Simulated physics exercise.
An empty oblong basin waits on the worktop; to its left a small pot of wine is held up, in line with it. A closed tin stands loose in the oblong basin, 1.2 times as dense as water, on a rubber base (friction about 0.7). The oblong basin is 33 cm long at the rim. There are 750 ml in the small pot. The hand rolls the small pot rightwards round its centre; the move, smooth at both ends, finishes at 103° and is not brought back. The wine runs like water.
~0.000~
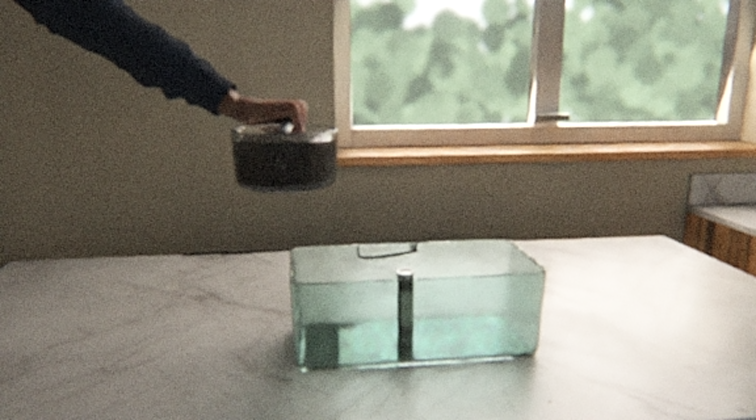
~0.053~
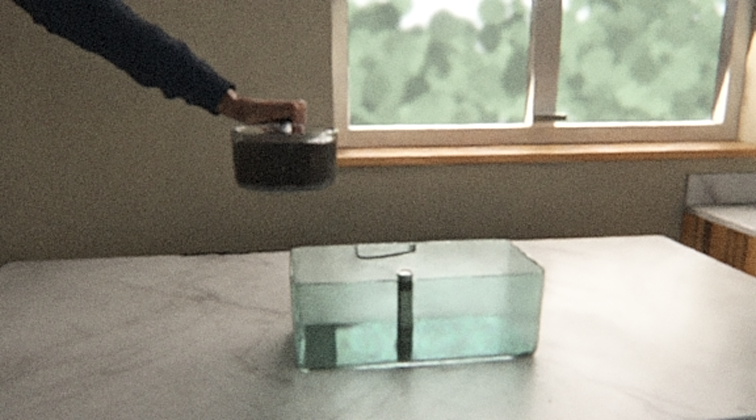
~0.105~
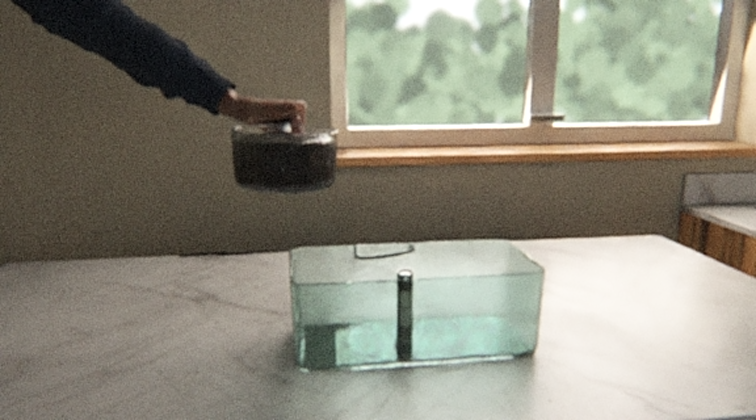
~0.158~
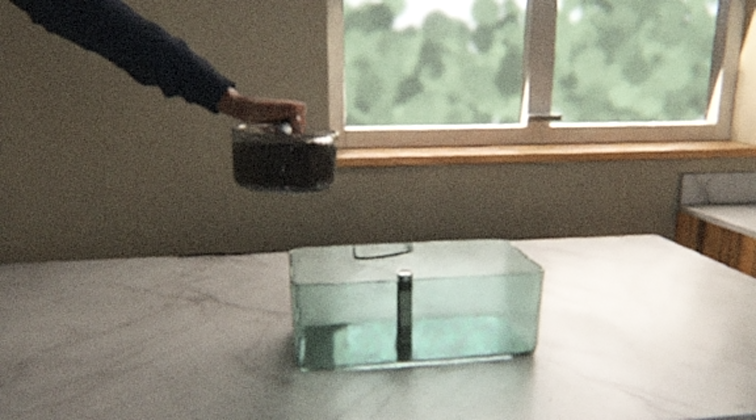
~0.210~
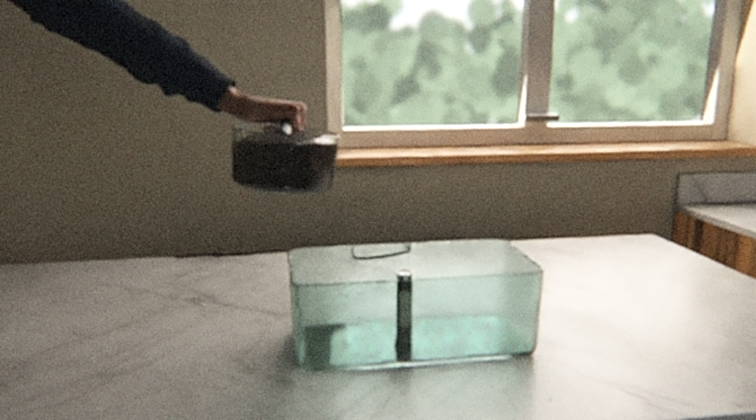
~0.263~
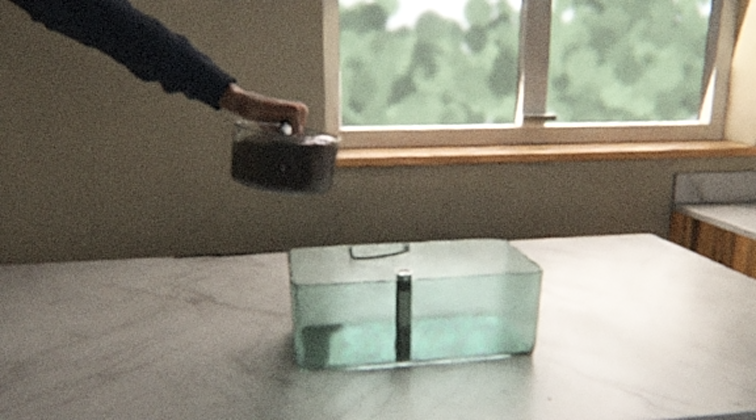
A hand holding a small pot of dark liquid above a worktop tilted it slightly to the right, while a clear oblong basin with an upright tin inside sat still below.
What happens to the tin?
The tin goes over.
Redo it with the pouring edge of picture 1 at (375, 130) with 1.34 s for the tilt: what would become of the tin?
Then it stays up.
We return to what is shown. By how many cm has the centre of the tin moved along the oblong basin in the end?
About 6.5 cm.
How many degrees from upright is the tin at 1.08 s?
Near 15° from upright.
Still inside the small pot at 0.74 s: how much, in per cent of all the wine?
About 58 per cent.
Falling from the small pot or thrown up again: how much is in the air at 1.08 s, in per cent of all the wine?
About 10 per cent.
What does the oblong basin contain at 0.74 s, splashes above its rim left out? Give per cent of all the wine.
Some 12 per cent.
By 0.74 s the tilt is 59° and 59 per cent is still to pour; the tin stands where it began.
By 1.08 s the tilt is 94° and 12 per cent is still to pour; the tin leans 14°.
By 1.45 s the tilt is 103° and 1 per cent is still to pour; the tin lies on its side.
By 1.84 s the tilt is 103° and 0 per cent is still to pour; the tin lies on its side.
At rest the tin lies on its side.
